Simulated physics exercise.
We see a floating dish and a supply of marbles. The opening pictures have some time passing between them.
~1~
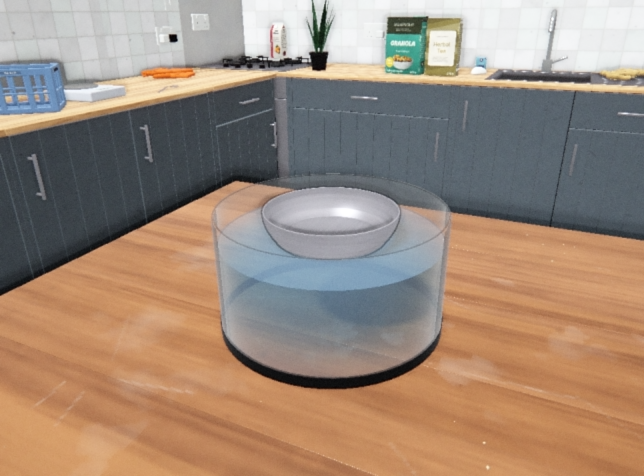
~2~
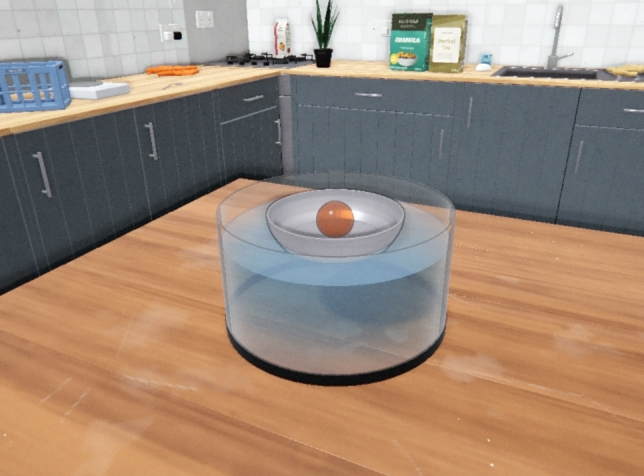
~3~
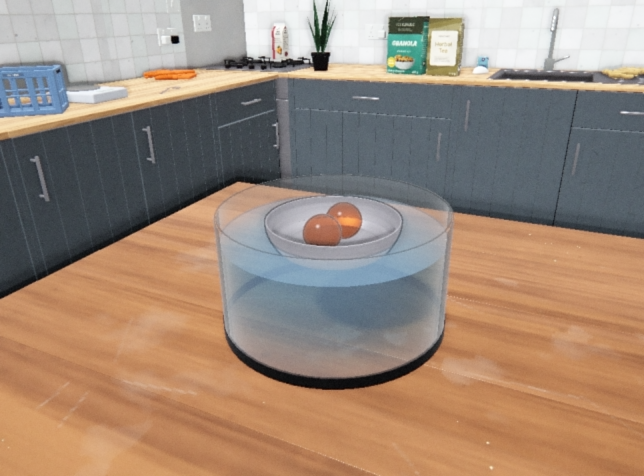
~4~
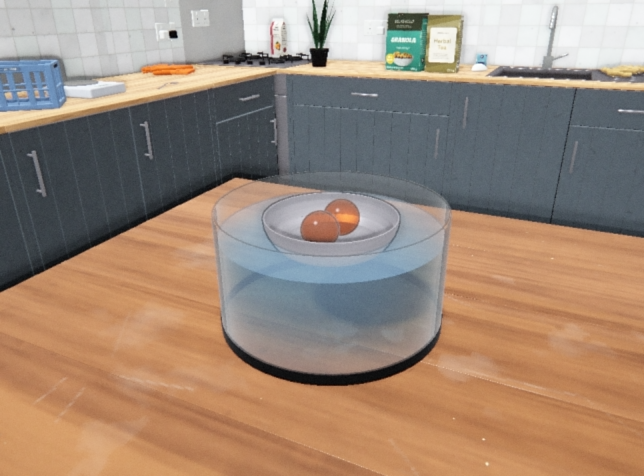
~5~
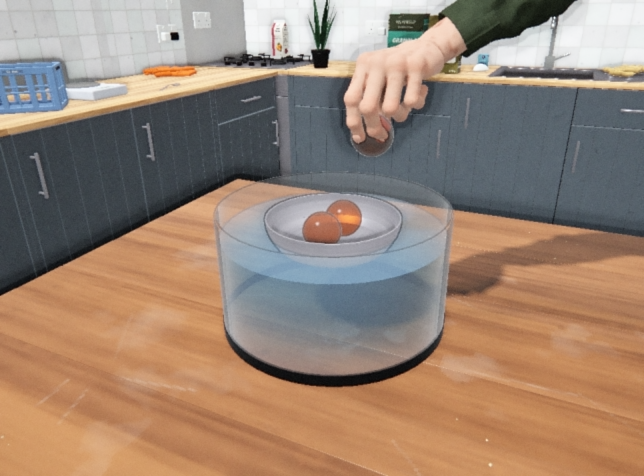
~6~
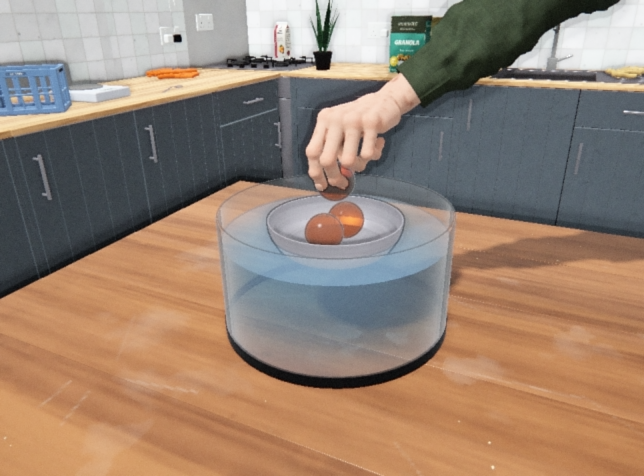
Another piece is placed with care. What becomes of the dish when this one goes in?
The dish remains afloat.
Soon after, the glass marble is in and the dish dips.
Later, it steadies; about a third of its side above the surface.
In the end, the dish floats; about a third of its side above the surface.
